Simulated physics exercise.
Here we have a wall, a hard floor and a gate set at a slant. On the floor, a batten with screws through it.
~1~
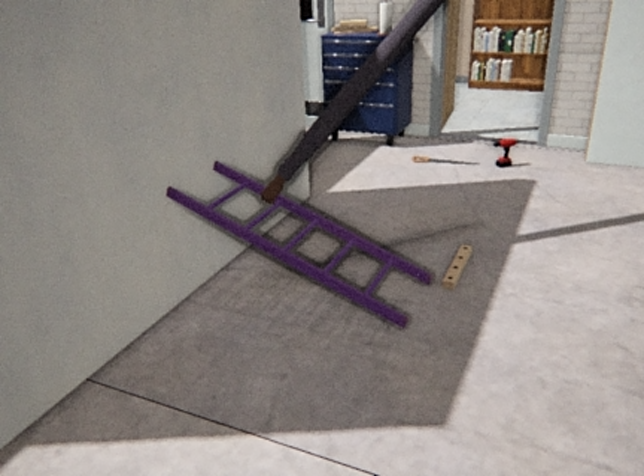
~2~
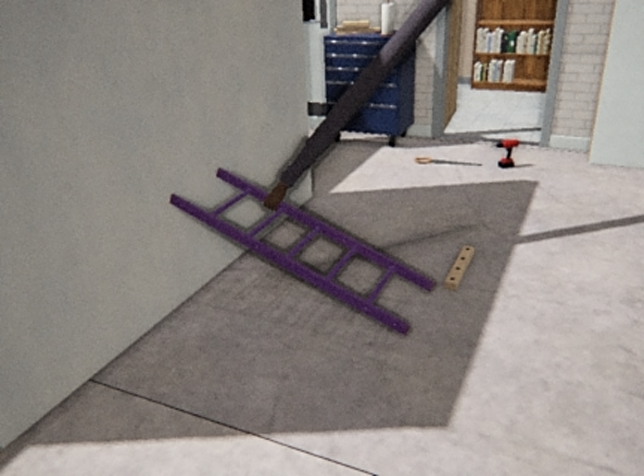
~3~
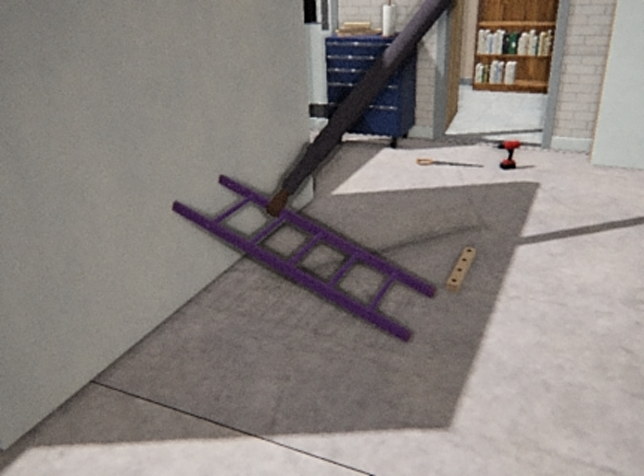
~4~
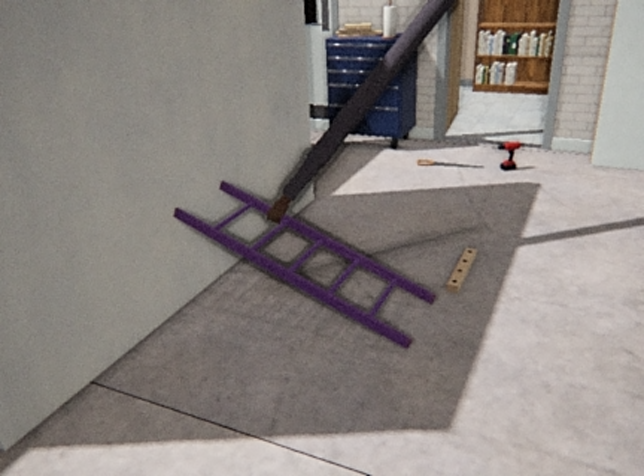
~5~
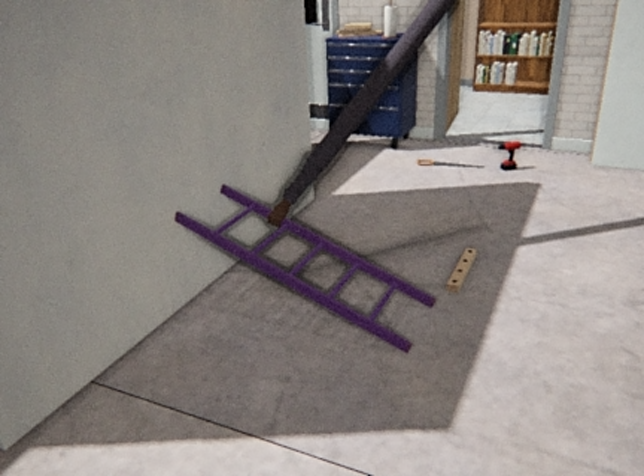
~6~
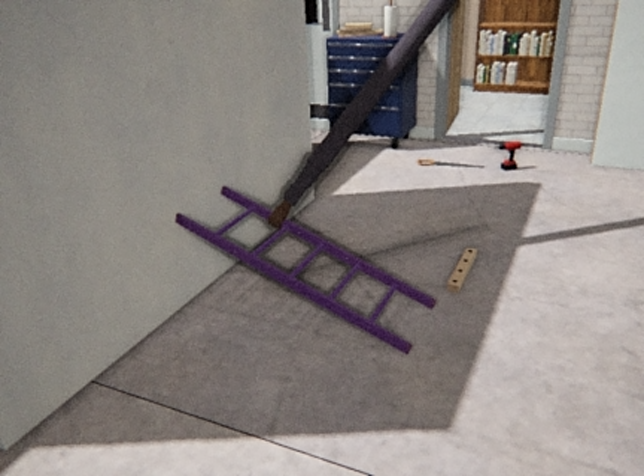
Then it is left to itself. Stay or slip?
As it turns out, the purple gate slides out and falls.
Then, 0.20 s later than the last frame, purple gate tilted by 7° near (311, 275).
Then, 0.28 s later than the last frame, purple gate tilted by 16° near (315, 293).
Then, 0.74 s later than the last frame, purple gate tilted by 21° near (317, 303).
When it is over, the purple gate slips down, near (317, 303).
